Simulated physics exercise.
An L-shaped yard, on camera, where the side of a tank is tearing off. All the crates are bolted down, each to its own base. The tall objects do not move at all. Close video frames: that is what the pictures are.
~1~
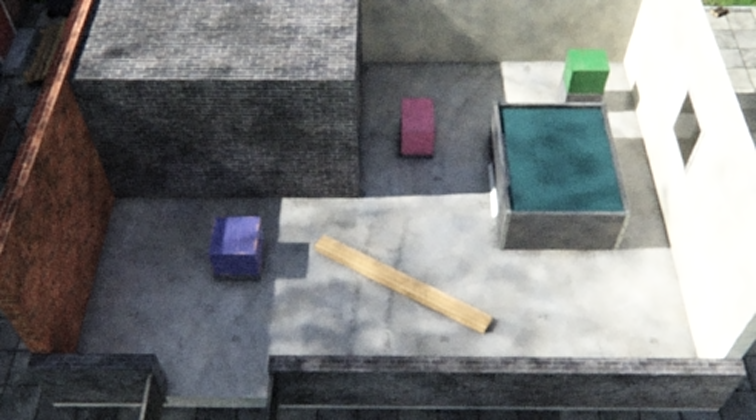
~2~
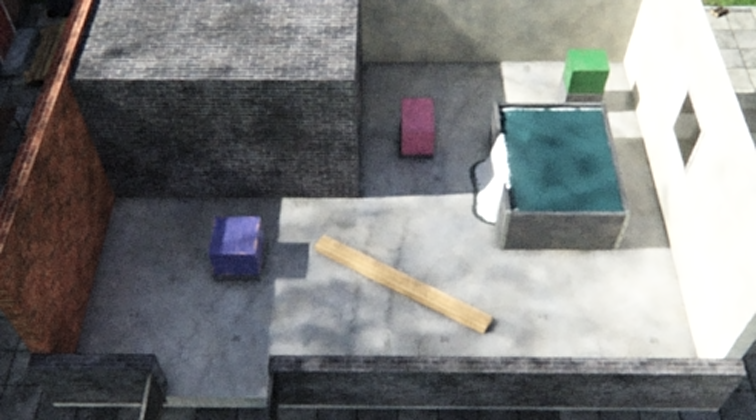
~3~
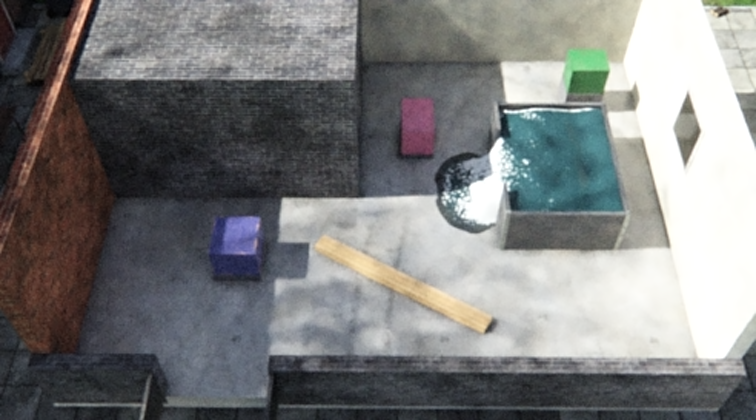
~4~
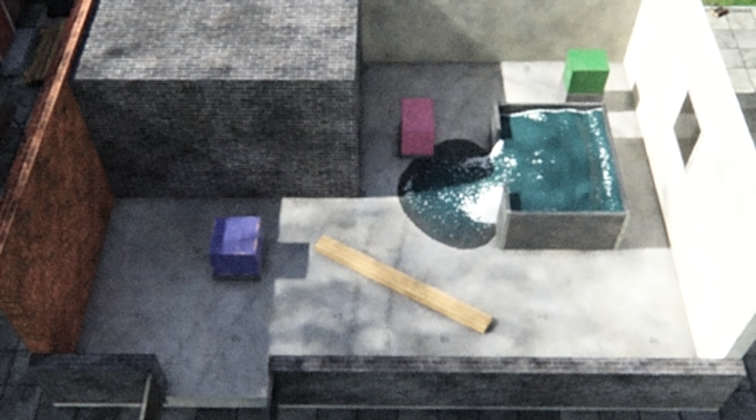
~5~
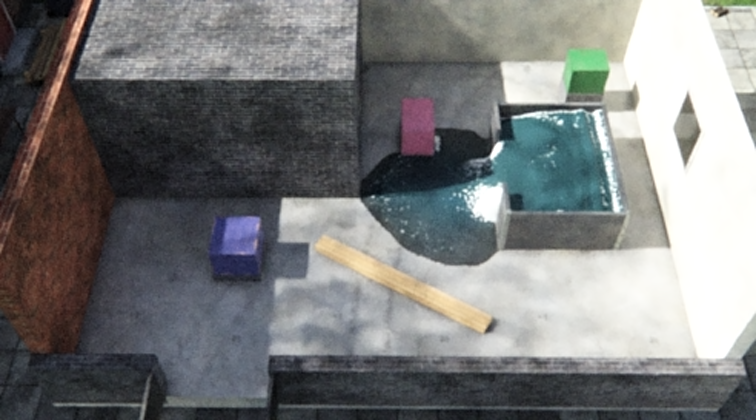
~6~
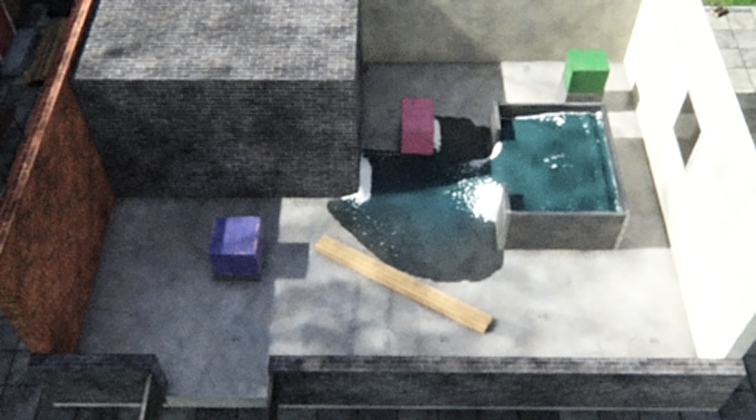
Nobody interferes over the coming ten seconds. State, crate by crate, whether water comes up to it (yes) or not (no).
In order: The green crate is saved. The blue crate is not saved. The pink crate is not saved.
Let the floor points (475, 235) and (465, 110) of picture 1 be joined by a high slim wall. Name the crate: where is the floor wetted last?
My answer: The crate marked blue.
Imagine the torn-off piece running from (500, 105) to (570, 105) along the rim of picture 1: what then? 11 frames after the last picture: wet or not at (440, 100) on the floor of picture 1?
Looking at that point, I'd call it drenched.
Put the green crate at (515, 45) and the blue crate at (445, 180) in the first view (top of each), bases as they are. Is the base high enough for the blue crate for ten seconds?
Note - blue: Flooded.
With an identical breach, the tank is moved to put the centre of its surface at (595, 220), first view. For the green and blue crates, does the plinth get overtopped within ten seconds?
Note: Green crate is left alone, blue crate is hit.
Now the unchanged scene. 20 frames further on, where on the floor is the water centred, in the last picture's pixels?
About (434, 194).
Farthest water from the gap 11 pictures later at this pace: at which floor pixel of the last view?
Approximate pixel: (95, 281).
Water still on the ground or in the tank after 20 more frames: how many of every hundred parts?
Near 96 in a hundred.
A moment on, water covers 25 % of the floor; the green crate not reached, the blue crate water round its plinth, the pink crate water round its plinth.
Next, water covers 45 % of the floor; the green crate not reached, the blue crate water round its plinth, the pink crate water round its plinth.
Then, water covers 60 % of the floor; the green crate water round its plinth, the blue crate water round its plinth, the pink crate water round its plinth.
Later, water covers 90 % of the floor; the green crate water round its plinth, the blue crate water round its plinth, the pink crate water round its plinth.
In the end, water covers 100 % of the floor; the green crate stayed above the water, the blue crate was topped, the pink crate was topped.
